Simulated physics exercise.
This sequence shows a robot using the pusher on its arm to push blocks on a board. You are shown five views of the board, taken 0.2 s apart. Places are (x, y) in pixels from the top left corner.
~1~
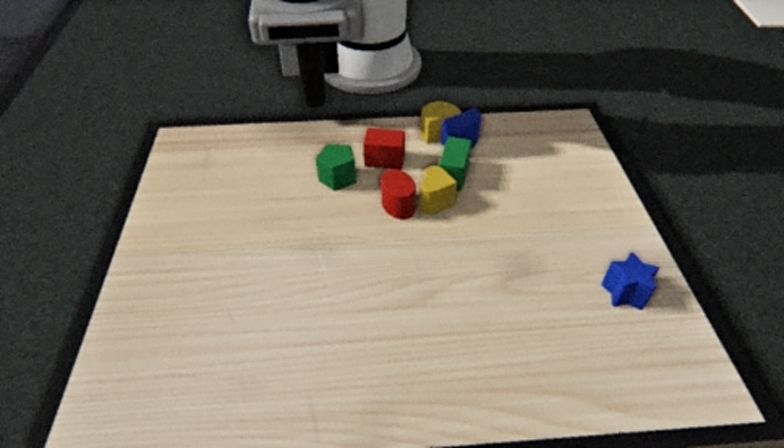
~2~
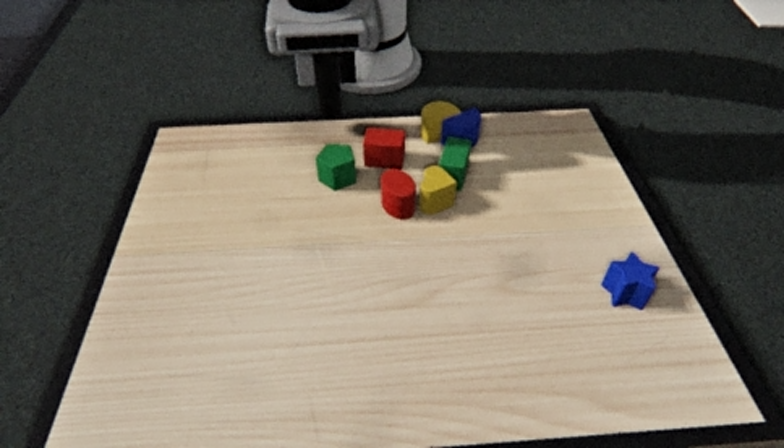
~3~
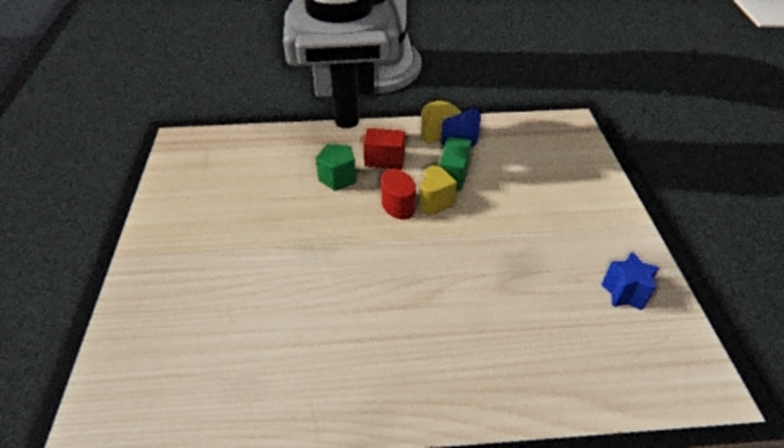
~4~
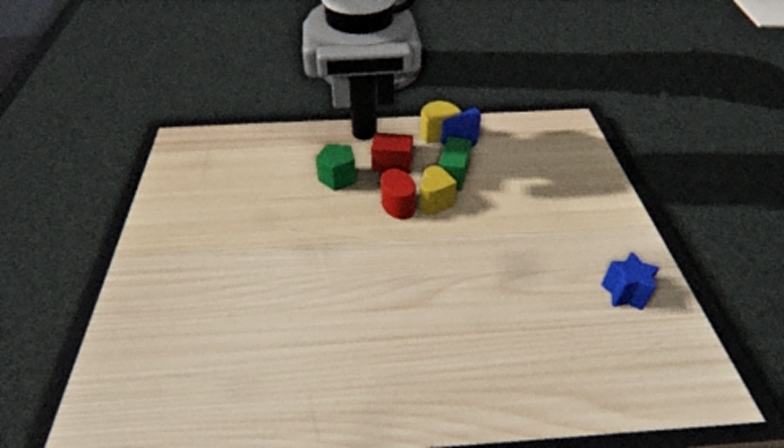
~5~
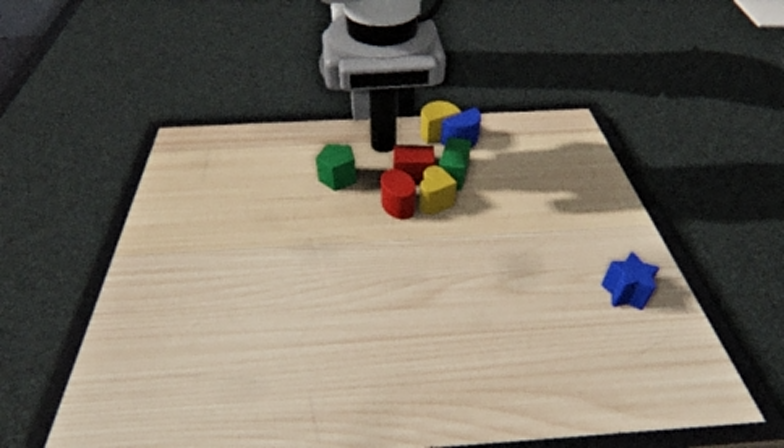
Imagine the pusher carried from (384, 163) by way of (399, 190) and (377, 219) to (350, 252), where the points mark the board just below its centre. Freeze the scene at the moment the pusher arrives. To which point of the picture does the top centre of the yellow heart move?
I'd expect the centre of its top face to be at (449, 190).
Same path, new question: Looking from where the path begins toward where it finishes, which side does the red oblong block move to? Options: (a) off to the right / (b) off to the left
b.
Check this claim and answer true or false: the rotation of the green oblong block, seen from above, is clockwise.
Verdict: False.
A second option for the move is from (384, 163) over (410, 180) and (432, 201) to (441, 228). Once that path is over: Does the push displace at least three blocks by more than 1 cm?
Yes - that is the case.
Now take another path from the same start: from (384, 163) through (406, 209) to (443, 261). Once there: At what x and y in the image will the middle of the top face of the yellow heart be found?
The middle of its top is at (464, 193).
What follows on the original path. One third of the way, pusher at (399, 173); red elliptical block at (398, 189); red oblong block at (436, 169), turned 45° anticlockwise; yellow heart at (448, 189), turned 35° clockwise; green oblong block at (465, 151), turned 35° anticlockwise.
Two thirds of the way, pusher at (376, 202); red elliptical block at (393, 215), turned 70° anticlockwise; red oblong block at (435, 169), turned 50° anticlockwise; yellow heart at (449, 190), turned 35° clockwise; green oblong block at (465, 151), turned 35° anticlockwise.
At the end, pusher at (348, 235); red elliptical block at (385, 228), turned 145° anticlockwise; red oblong block at (435, 169), turned 50° anticlockwise; yellow heart at (449, 190), turned 35° clockwise; green oblong block at (465, 151), turned 35° anticlockwise.
